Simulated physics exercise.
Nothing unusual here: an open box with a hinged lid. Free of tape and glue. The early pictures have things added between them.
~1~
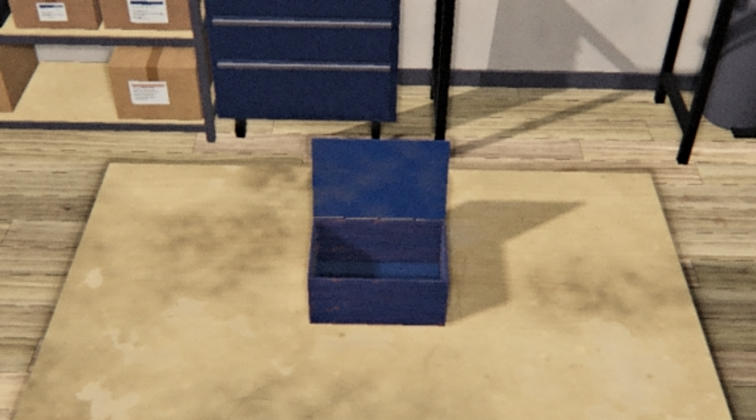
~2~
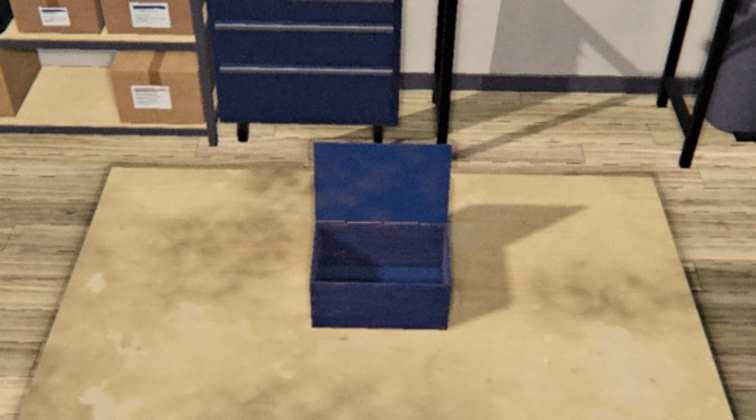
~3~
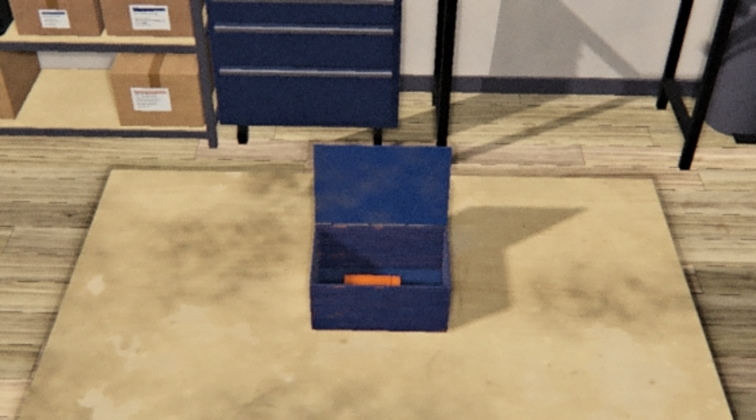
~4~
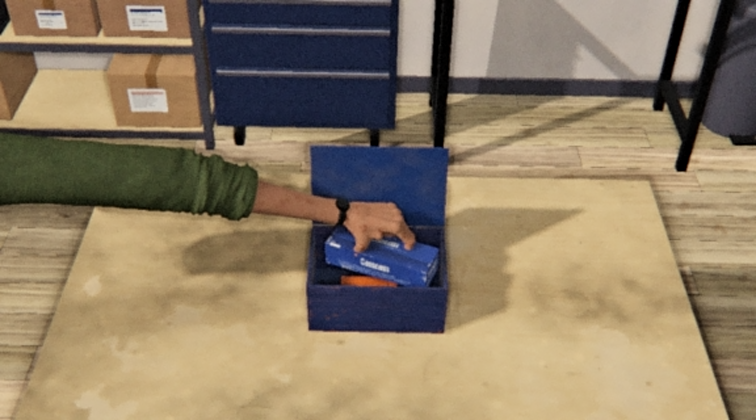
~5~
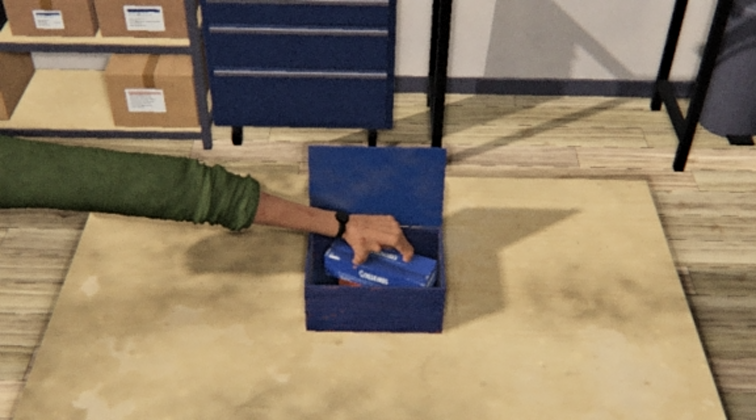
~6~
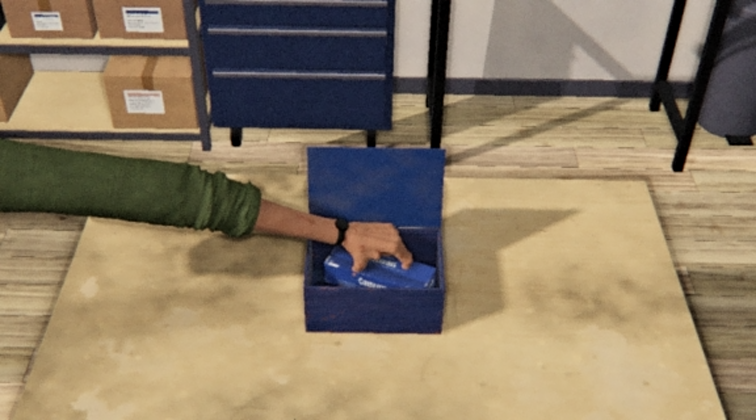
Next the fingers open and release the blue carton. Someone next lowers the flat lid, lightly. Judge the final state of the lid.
I'd say the lid ends up closed there.
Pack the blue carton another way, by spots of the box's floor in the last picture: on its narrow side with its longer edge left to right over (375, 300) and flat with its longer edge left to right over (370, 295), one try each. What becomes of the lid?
The lid goes all the way down the first time and goes all the way down the second time.
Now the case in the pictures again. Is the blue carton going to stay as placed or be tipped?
Observation: It tilts over.
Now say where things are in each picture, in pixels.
In the first picture, the last thing is not in view yet.
In the second picture, the last thing is not in view yet.
In the third picture, the last thing is not in view yet.
In the fourth picture, coming down; blue carton (382, 256).
In the fifth picture, coming down; blue carton (381, 268).
In the sixth picture, in place under the hand; blue carton (380, 275).
Then, 1.30 s after the last picture, lid 78° above the rim; blue carton tipped 70° from how it was near (372, 300); orange shaker rolled a little.
Then, 1.90 s after the last picture, lid 33° above the rim; blue carton on its side near (372, 305); orange shaker rolled a little.
At rest, lid shut; tipped over in the box, blue carton; orange shaker in place. Seen from the same camera at the end, blue carton near (372, 306).
